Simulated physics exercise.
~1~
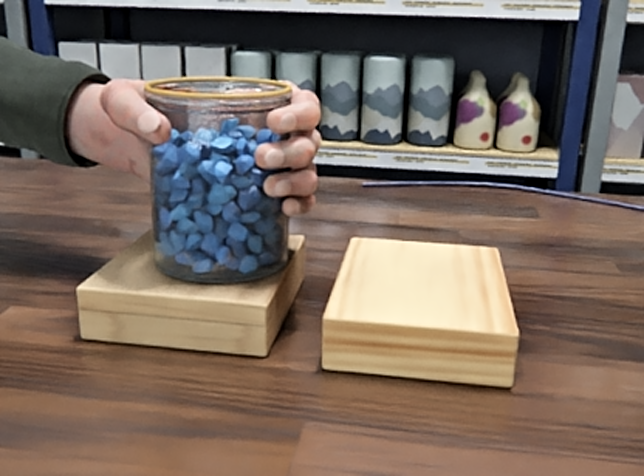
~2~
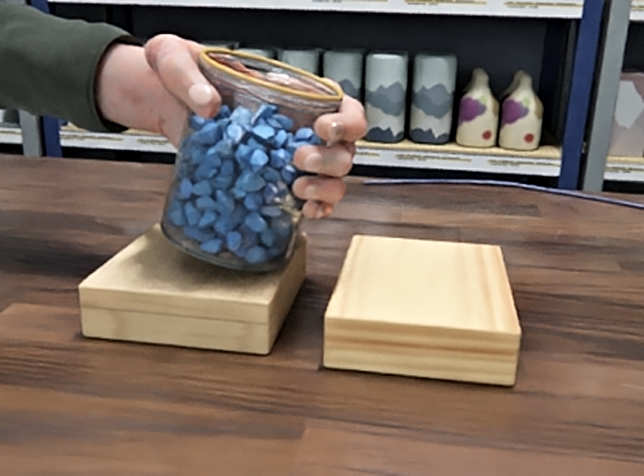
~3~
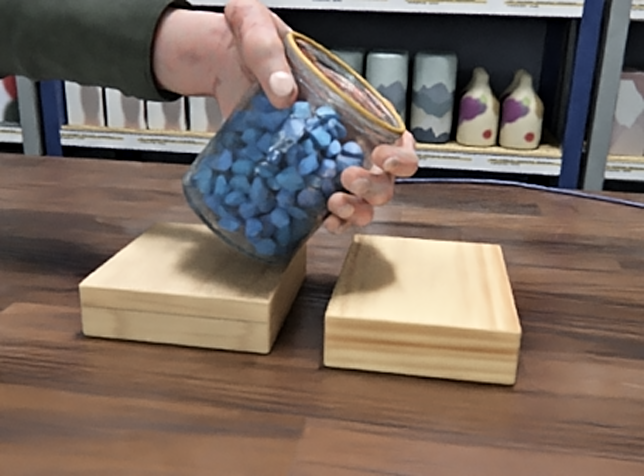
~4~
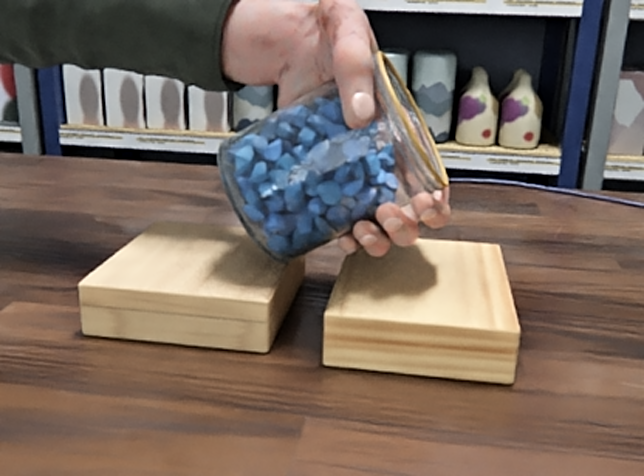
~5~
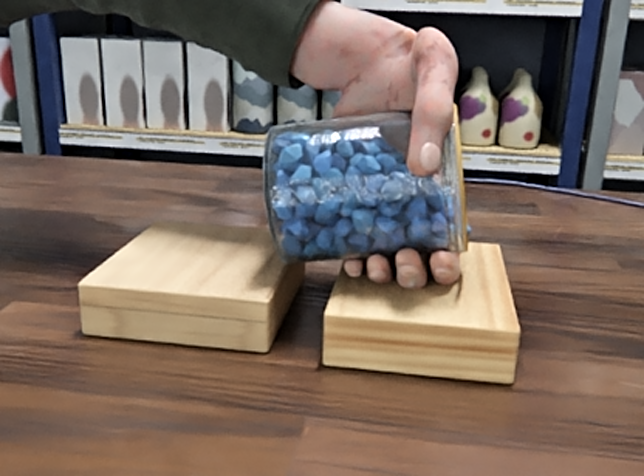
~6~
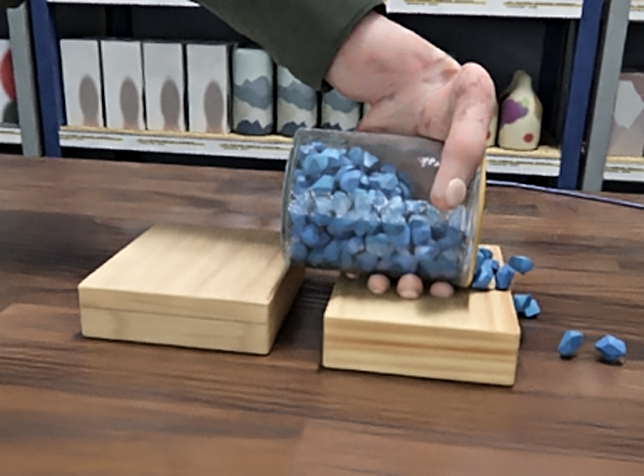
A hand tips a jar of blue stones rightward onto a block, spilling a few.
